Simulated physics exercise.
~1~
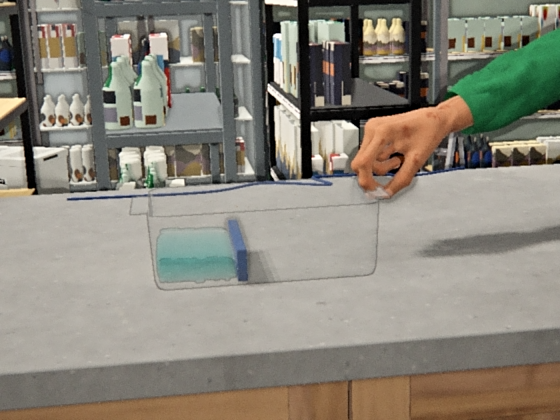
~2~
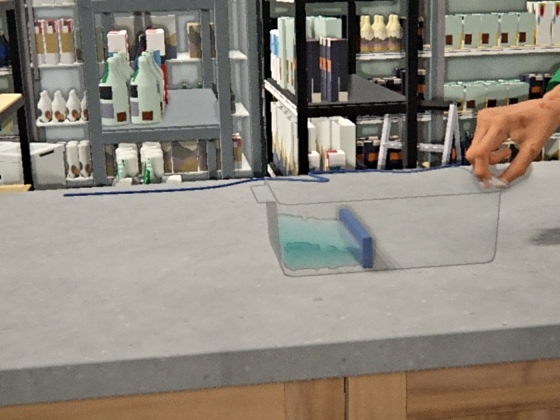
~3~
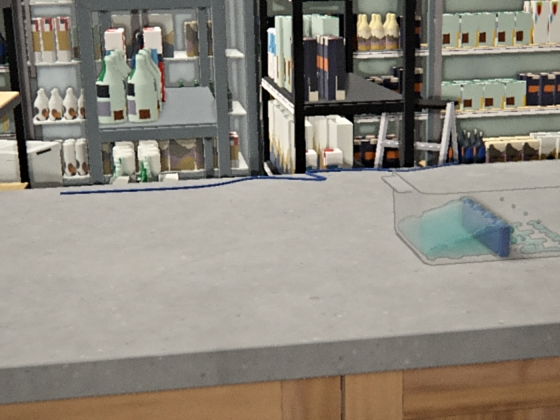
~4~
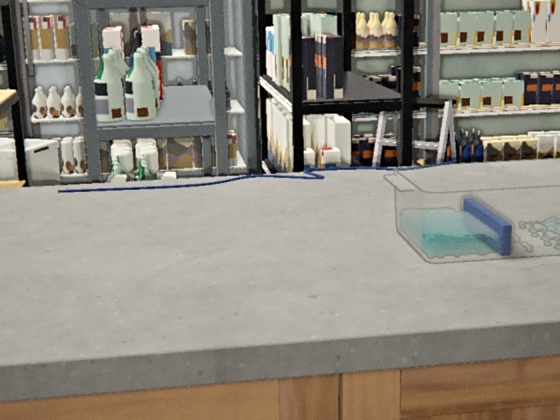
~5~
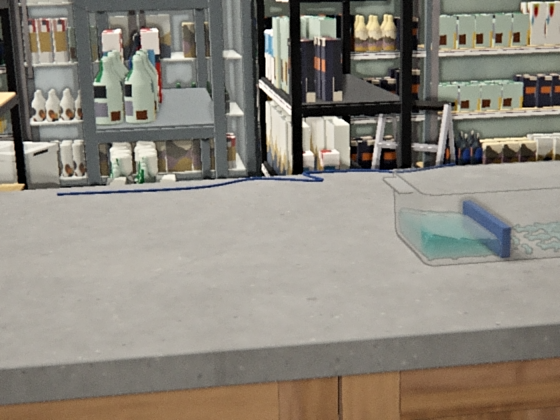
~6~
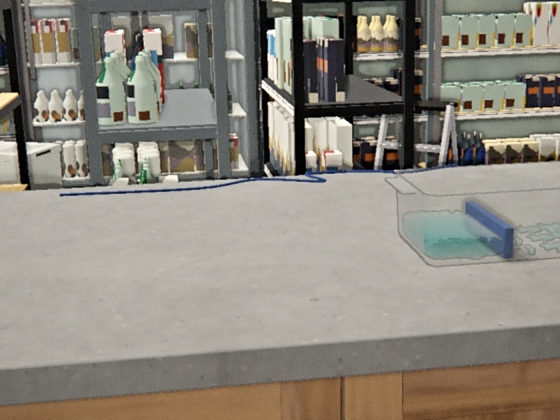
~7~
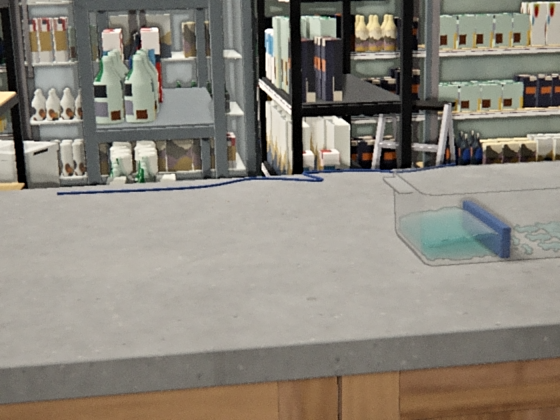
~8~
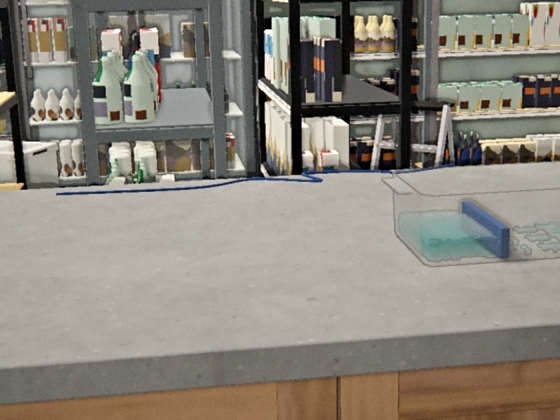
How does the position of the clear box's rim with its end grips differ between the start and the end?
At the start the rim and its grips are over the left and middle part of the counter, fully in view. At the end they are farther to the right, with the right end of the rim cut off by the edge of the view.
